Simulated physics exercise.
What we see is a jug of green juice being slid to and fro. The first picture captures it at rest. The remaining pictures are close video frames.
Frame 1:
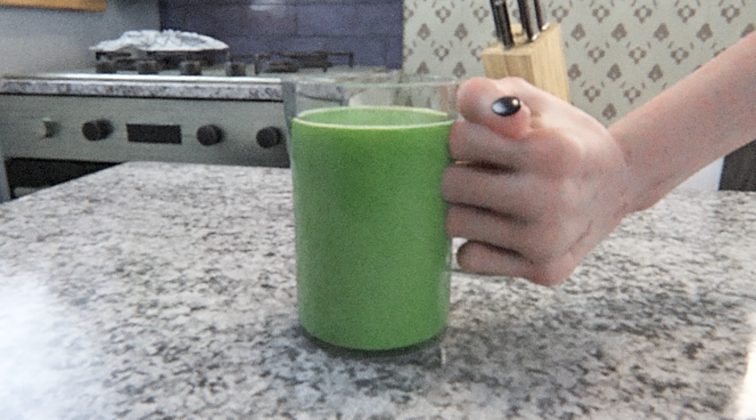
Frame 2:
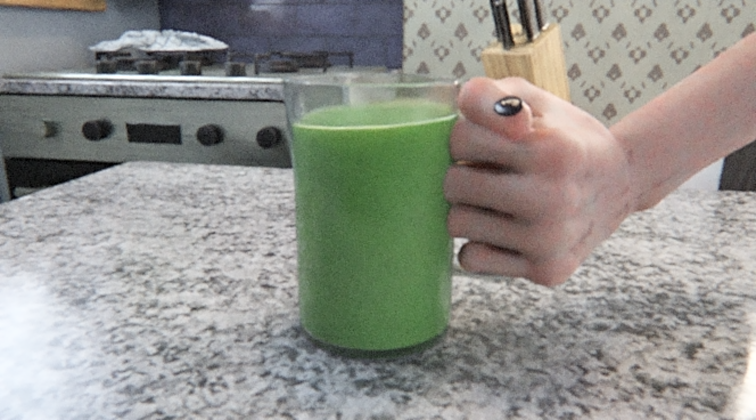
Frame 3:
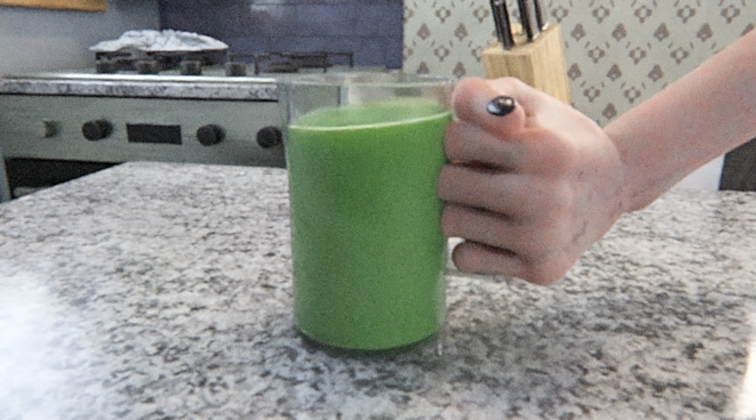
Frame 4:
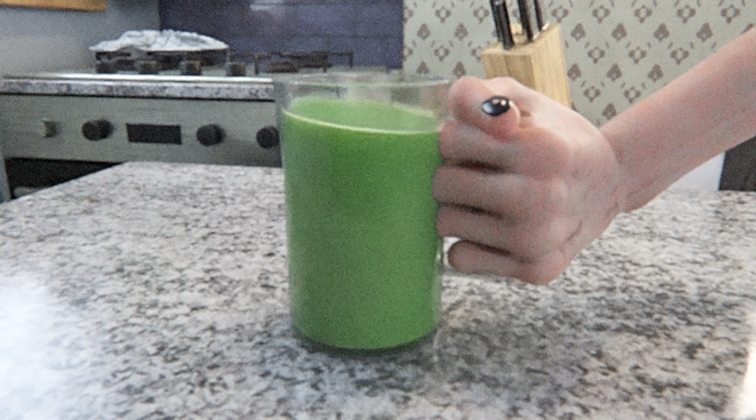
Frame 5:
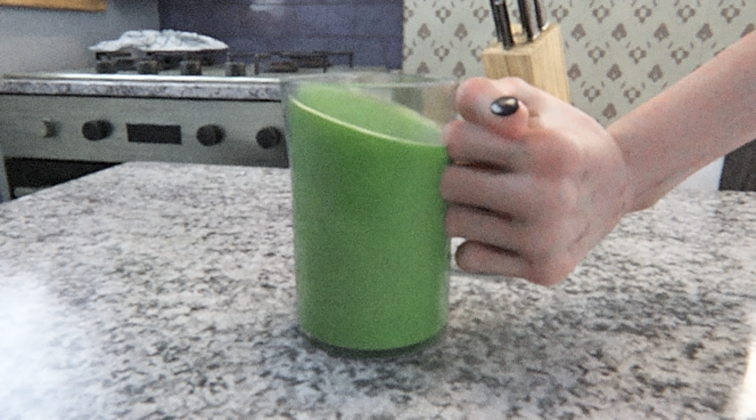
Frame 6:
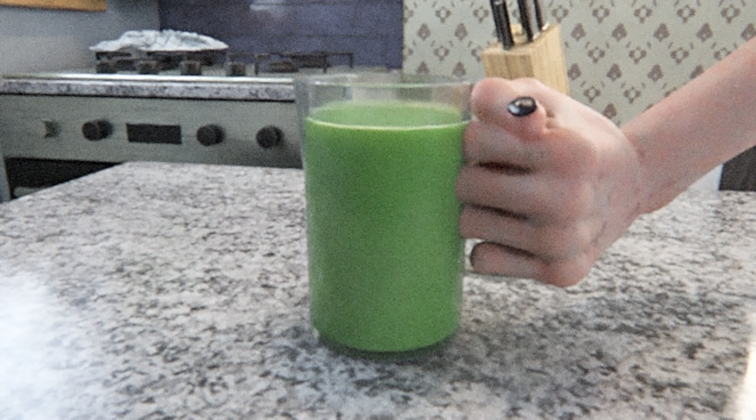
On a speckled kitchen counter, a hand sliding a glass jug of green juice slightly left, then right, the liquid's surface tilting.
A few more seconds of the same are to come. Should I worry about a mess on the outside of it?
Yes, it spills.
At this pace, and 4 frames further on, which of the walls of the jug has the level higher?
Towards the left portion.
Soon after, the highest wave so far goes over the rim.
In the end, the highest wave so far goes over the rim; some is on the top.
